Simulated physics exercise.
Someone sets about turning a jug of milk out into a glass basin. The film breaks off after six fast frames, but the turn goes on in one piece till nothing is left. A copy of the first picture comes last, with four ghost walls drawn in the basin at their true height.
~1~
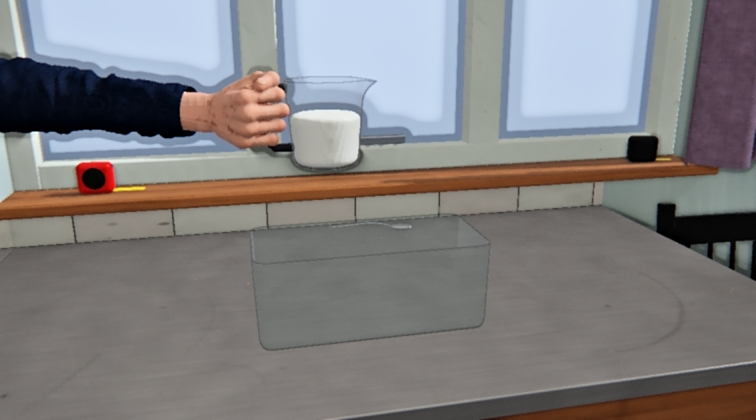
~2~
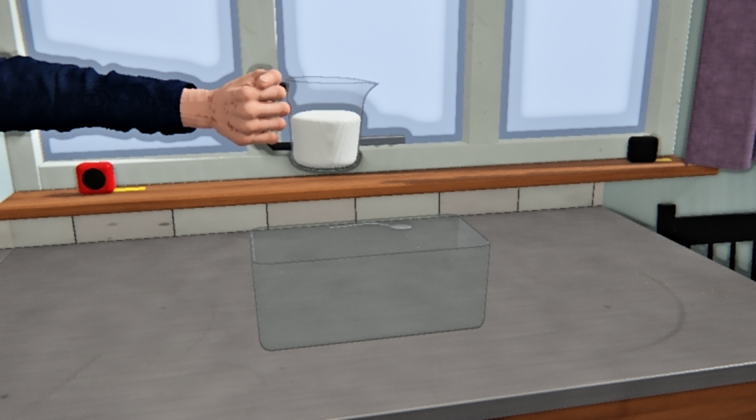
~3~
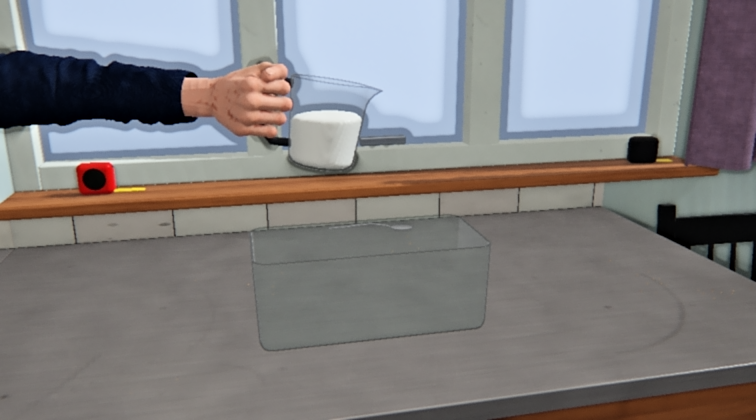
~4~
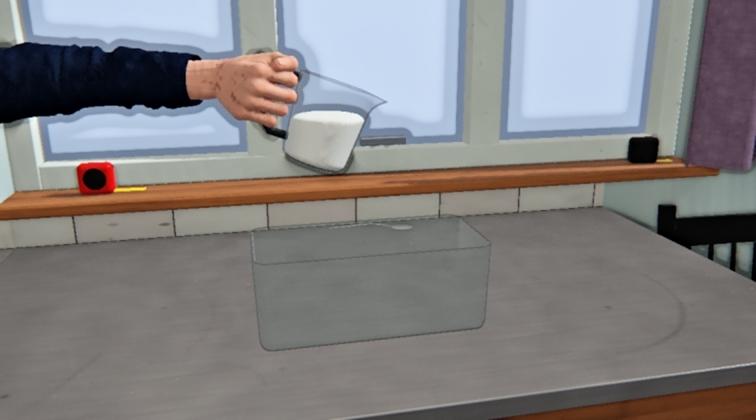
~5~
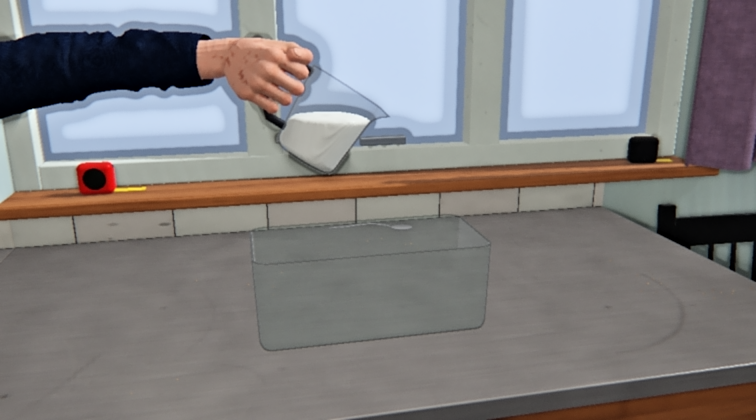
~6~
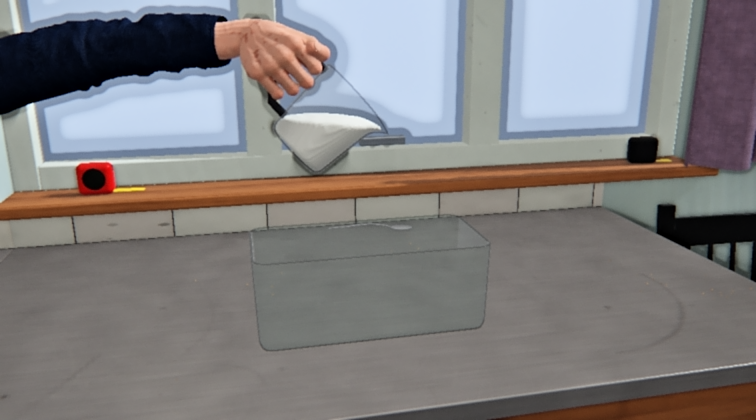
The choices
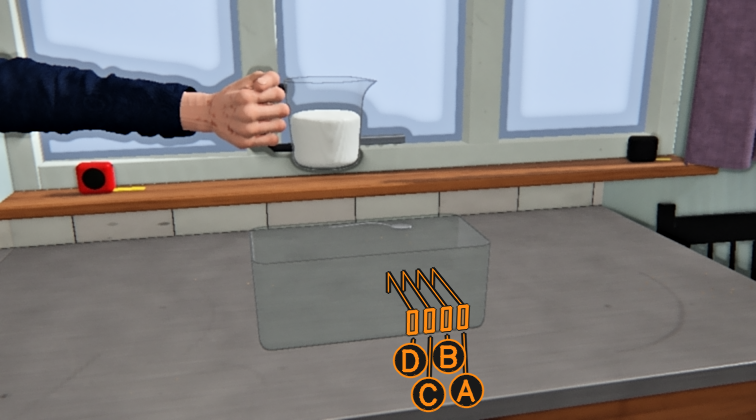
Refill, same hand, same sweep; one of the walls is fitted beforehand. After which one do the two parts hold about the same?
Slot C does it best.
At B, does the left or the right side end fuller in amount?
The left one.
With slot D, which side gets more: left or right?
The right side.
In orange, A at (463, 333); B at (447, 335); C at (430, 337); D at (413, 339).
With A, about 86 % ends left of the wall and 10 % right of it; 4 % is lost outside.
With B, about 90 % ends left of the wall and 7 % right of it; 3 % is lost outside.
With C, about 48 % ends left of the wall and 51 % right of it.
With D, about 15 % ends left of the wall and 84 % right of it.
